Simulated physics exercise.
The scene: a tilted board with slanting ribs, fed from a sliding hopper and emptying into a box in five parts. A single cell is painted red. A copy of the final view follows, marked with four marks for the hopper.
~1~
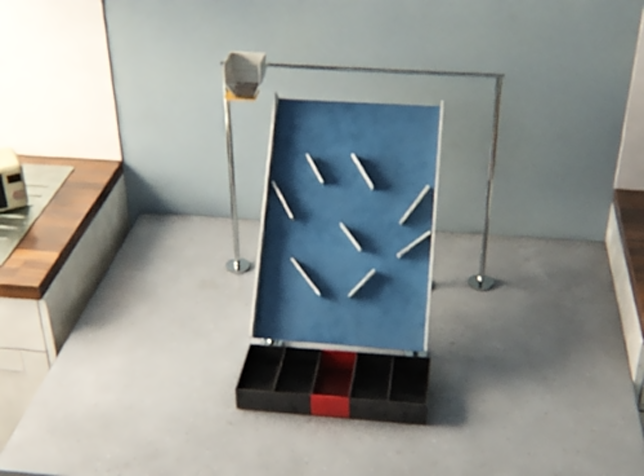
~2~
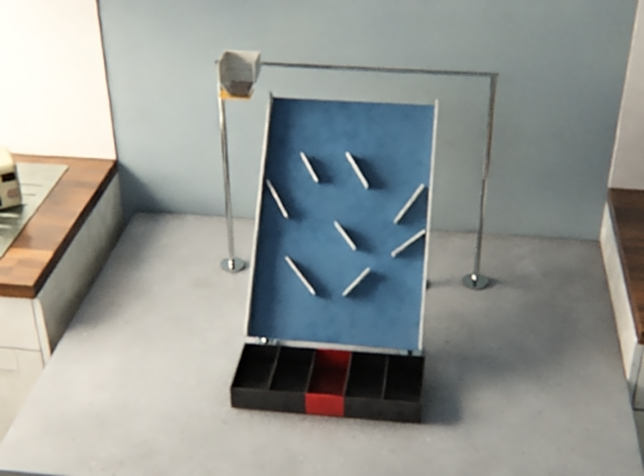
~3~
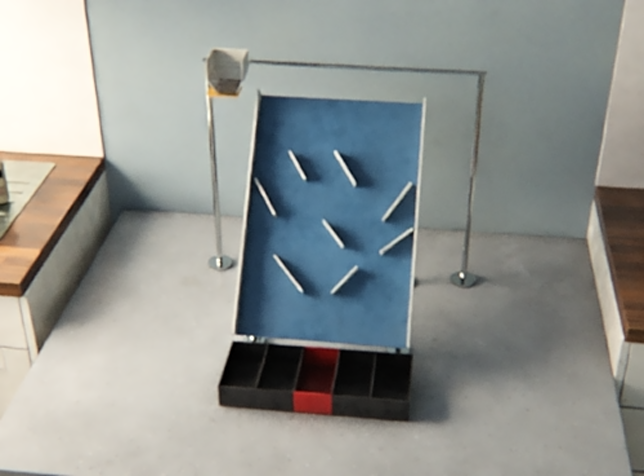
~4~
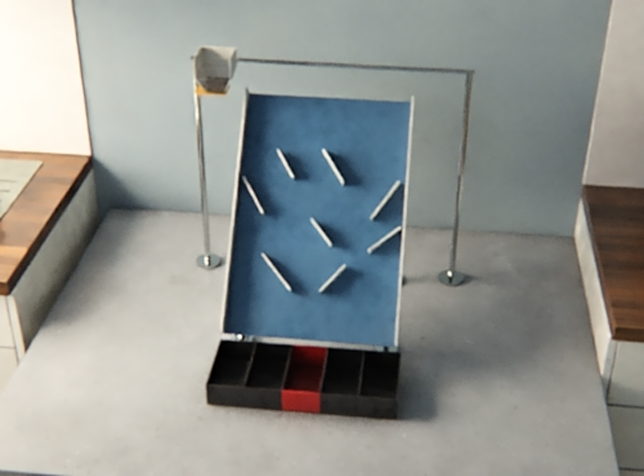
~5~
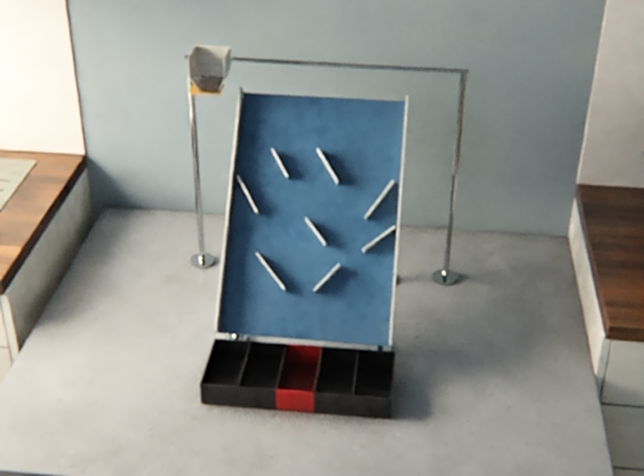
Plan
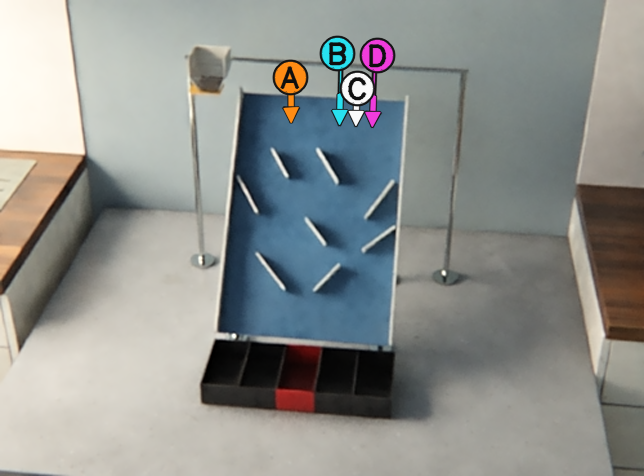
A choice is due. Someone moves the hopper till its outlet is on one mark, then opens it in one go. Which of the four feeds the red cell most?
Go for A.
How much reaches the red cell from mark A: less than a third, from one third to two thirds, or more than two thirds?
Mark A gives from one third to two thirds.
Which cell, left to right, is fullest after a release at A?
The third from the left.
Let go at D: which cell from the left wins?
It is the second one.
On the marked copy, mark A meets the board at (291, 117); mark B meets the board at (339, 119); mark C meets the board at (356, 120); mark D meets the board at (372, 121).
For mark A, about half in the red cell, about a third in other cells, a small part outside the box.
For mark B, a small part in the red cell, about two thirds in other cells, about a quarter outside the box.
For mark C, a stray few in the red cell, most in other cells, a small part outside the box.
For mark D, a small part in the red cell, most in other cells, a small part outside the box.
